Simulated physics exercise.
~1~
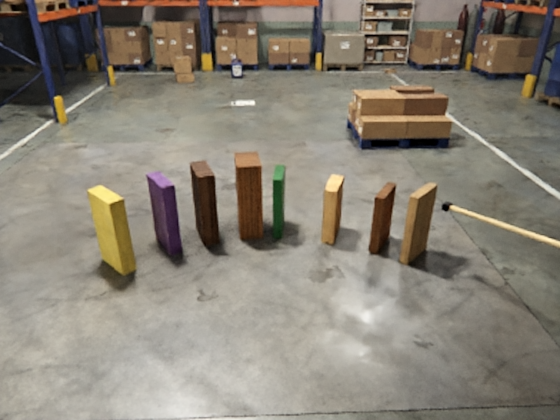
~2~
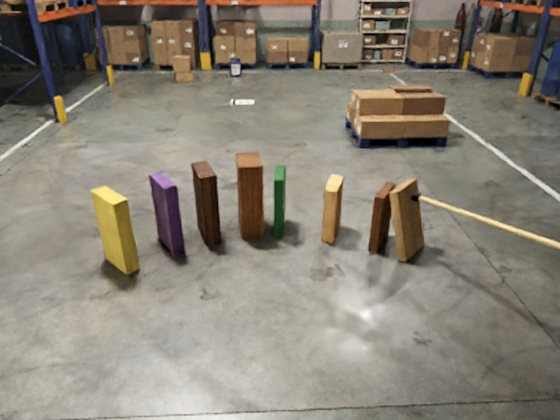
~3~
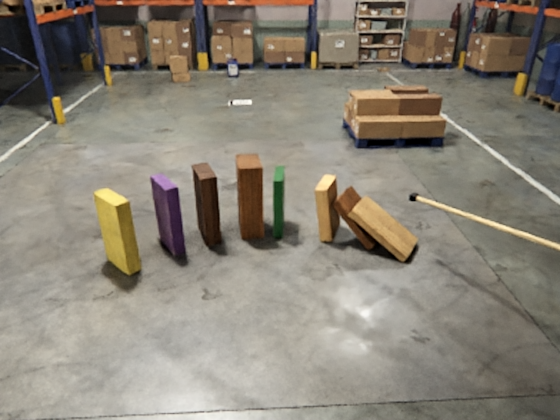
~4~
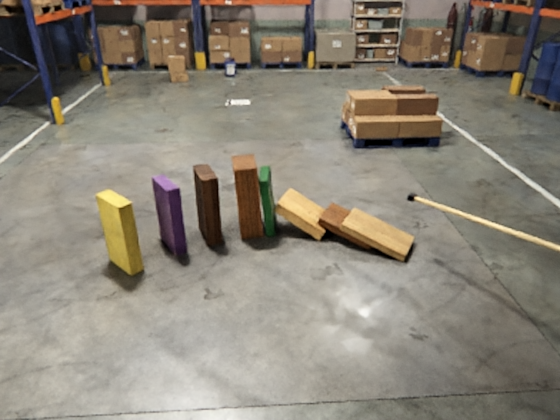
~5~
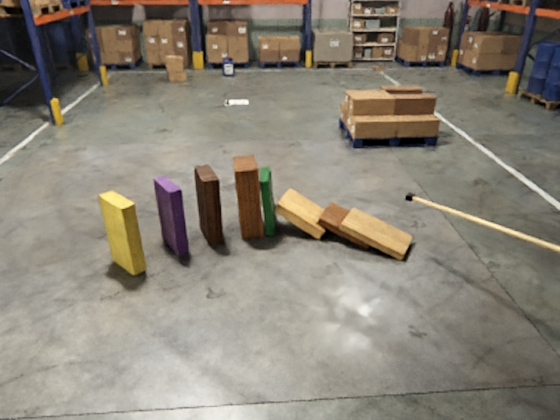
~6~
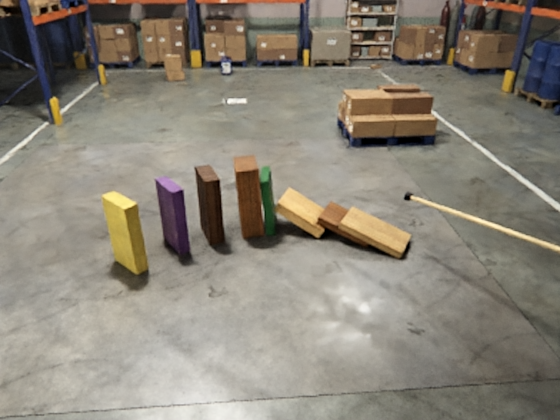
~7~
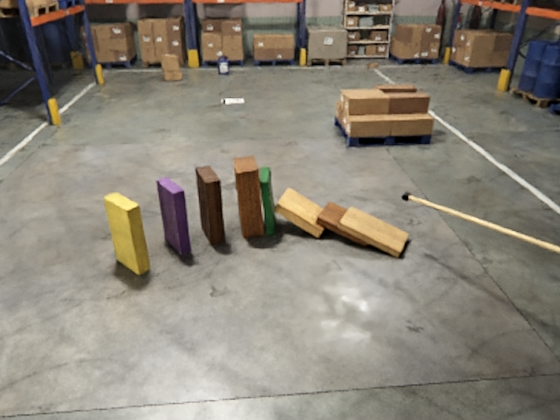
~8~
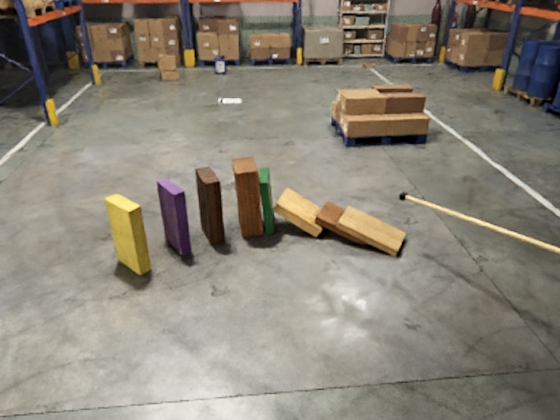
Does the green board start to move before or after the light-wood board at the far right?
The green board starts to move after the light-wood board at the far right, which is pushed by the pole first.
